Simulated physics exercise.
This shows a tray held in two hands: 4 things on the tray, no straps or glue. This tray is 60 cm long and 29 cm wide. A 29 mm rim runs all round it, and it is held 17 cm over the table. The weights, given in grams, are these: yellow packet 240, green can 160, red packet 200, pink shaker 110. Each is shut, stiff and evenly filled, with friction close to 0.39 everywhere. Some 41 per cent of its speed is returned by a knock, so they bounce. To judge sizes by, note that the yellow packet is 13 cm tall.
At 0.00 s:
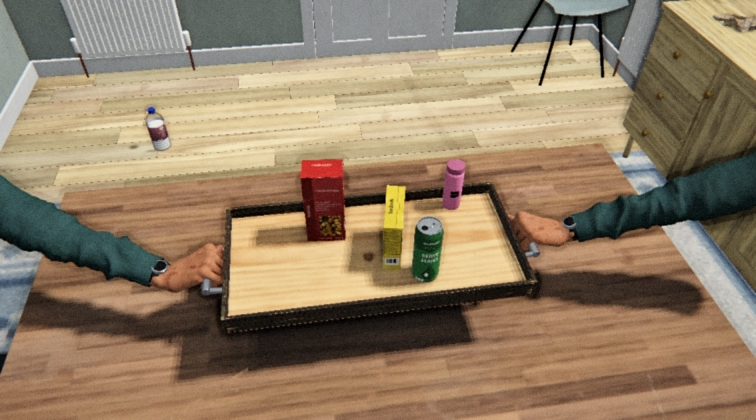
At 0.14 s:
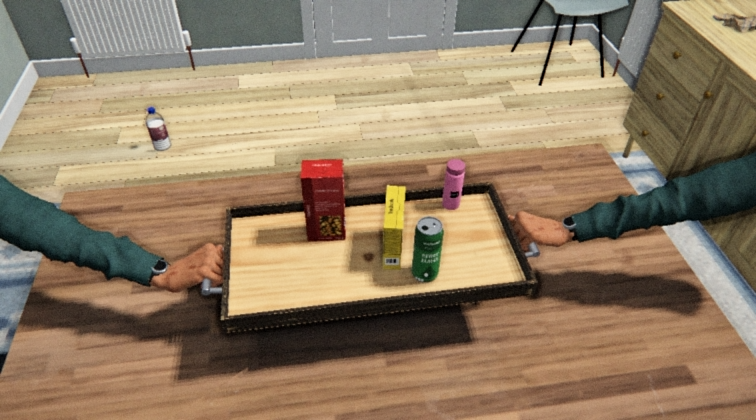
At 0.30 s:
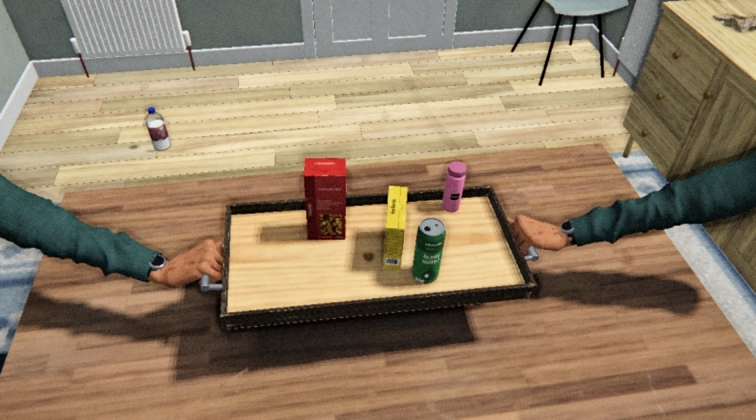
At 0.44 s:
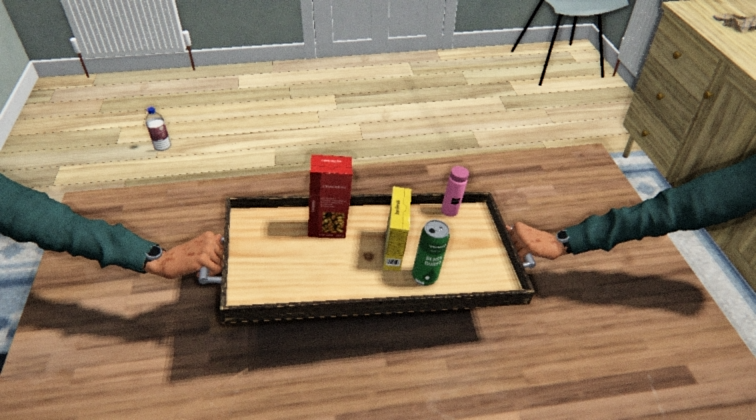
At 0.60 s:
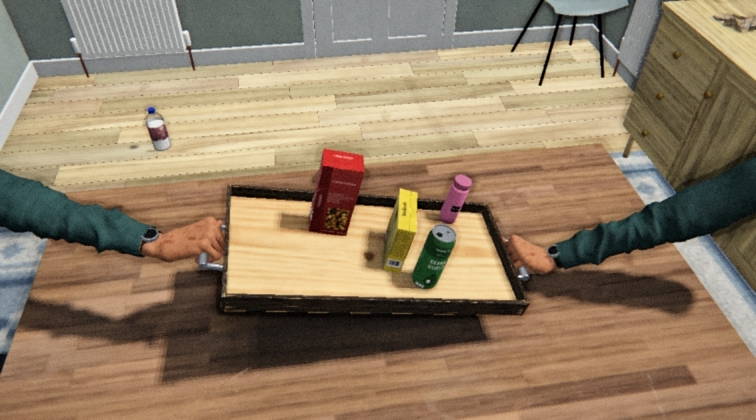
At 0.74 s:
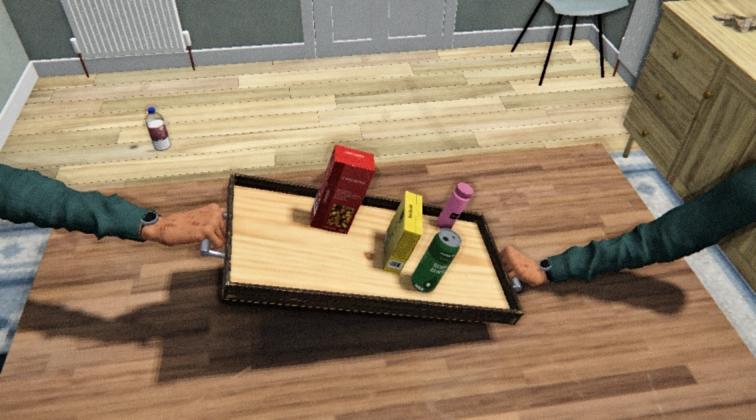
We see two hands holding a wooden tray level above a table, carrying a red packet, a yellow packet, a green can and a pink shaker; then the hands tilt it steadily, right edge down, and the items lean with it.
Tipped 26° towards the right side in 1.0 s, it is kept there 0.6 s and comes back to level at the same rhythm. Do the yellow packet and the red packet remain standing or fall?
The yellow packet falls, the red packet falls.
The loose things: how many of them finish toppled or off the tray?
The answer: 4.
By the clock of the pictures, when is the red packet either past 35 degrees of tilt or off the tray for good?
Near 1.8 s on the clock.
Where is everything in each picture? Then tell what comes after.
The first frame shows tray level; yellow packet (394, 228); red packet (324, 202).
The second frame shows tray level; green can (427, 251); pink shaker (453, 185).
The third frame shows tilt 2°, right edge down; green can (429, 252); pink shaker (454, 187).
The fourth frame shows tilt 6°, right edge down; green can (430, 254); pink shaker (455, 192).
The fifth frame shows tilt 13°, right edge down; green can (433, 258); pink shaker (455, 200).
The sixth frame shows tilt 19°, right edge down; yellow packet (403, 233); red packet (342, 191).
Around 1.34 s, tilt 26°, right edge down; pink shaker now off the tray; yellow packet on its side near (468, 270); red packet shifted 13 cm near (401, 202).
Around 2.04 s, tilt 20°, right edge down; red packet now off the tray; yellow packet on its side near (475, 266); green can on its side.
Finally (3.2 s), off the tray and tipped over, red packet and pink shaker; on their side or leaning hard on the tray, yellow packet and green can. Final places as that camera would see them, yellow packet near (484, 241), red packet near (624, 260).
